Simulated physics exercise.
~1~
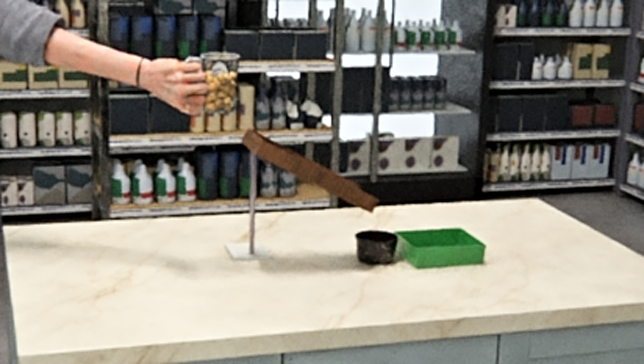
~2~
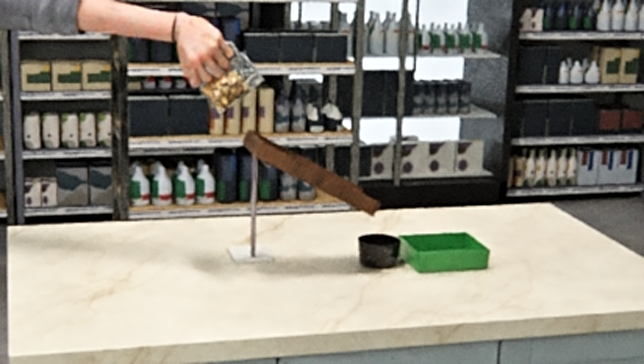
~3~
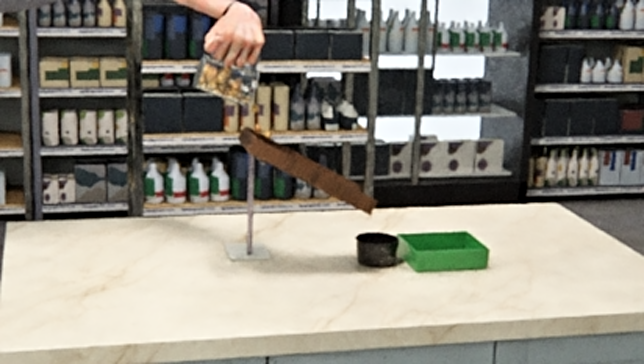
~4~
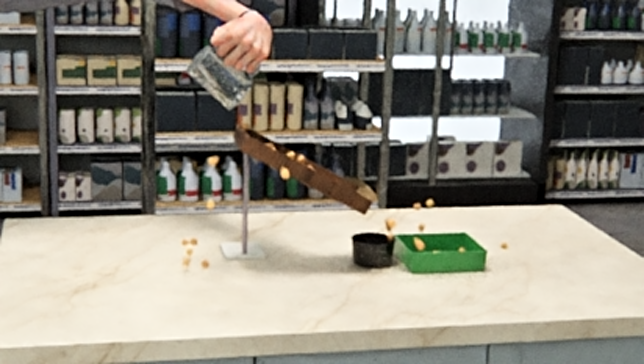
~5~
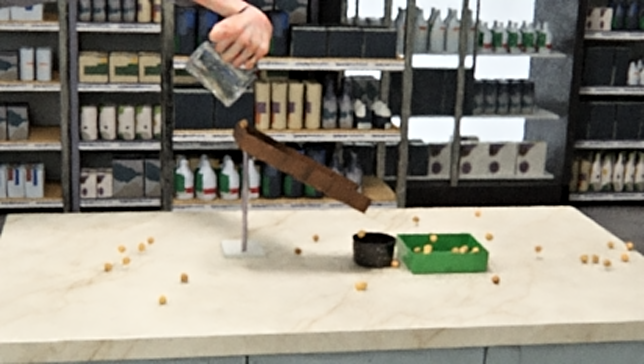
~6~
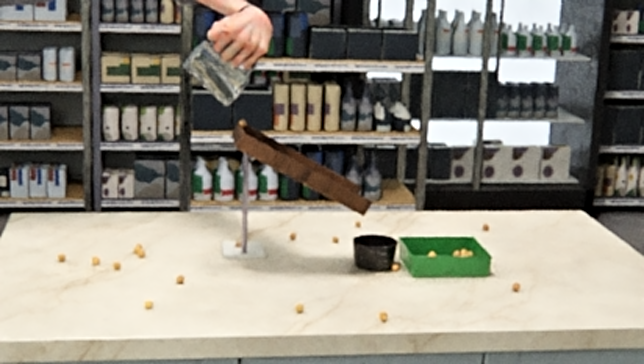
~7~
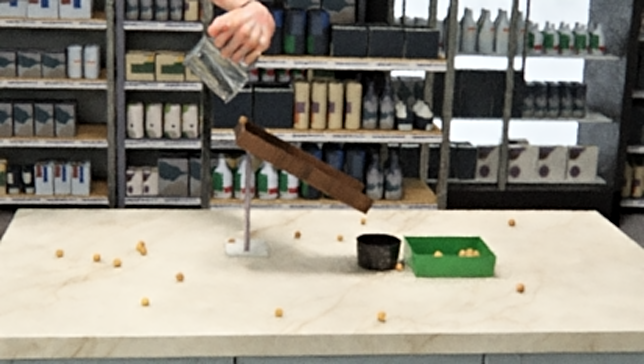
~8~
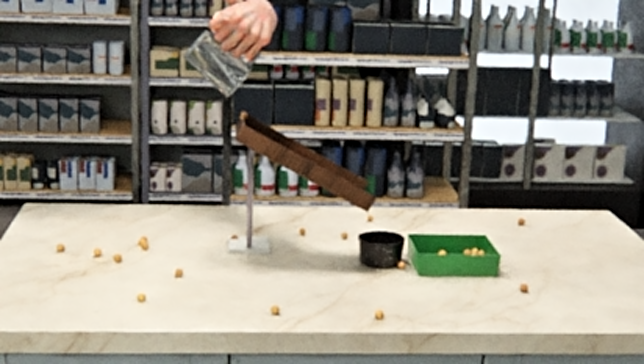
The clip opens on a hand holding a clear cup of small wooden beads above a sloping brown chute on a pale countertop, with a black dish and a green tin near its lower end and stocked shelves behind. The hand tips the cup over the raised end of the chute until it is nearly upside down. Beads tumble out, some running down the chute and flying off its end, others dropping to the left. They bounce and scatter across the counter as the view drifts slightly sideways. Finally the emptied cup stays tilted, several beads lie in the green tin, and many rest scattered over the countertop.
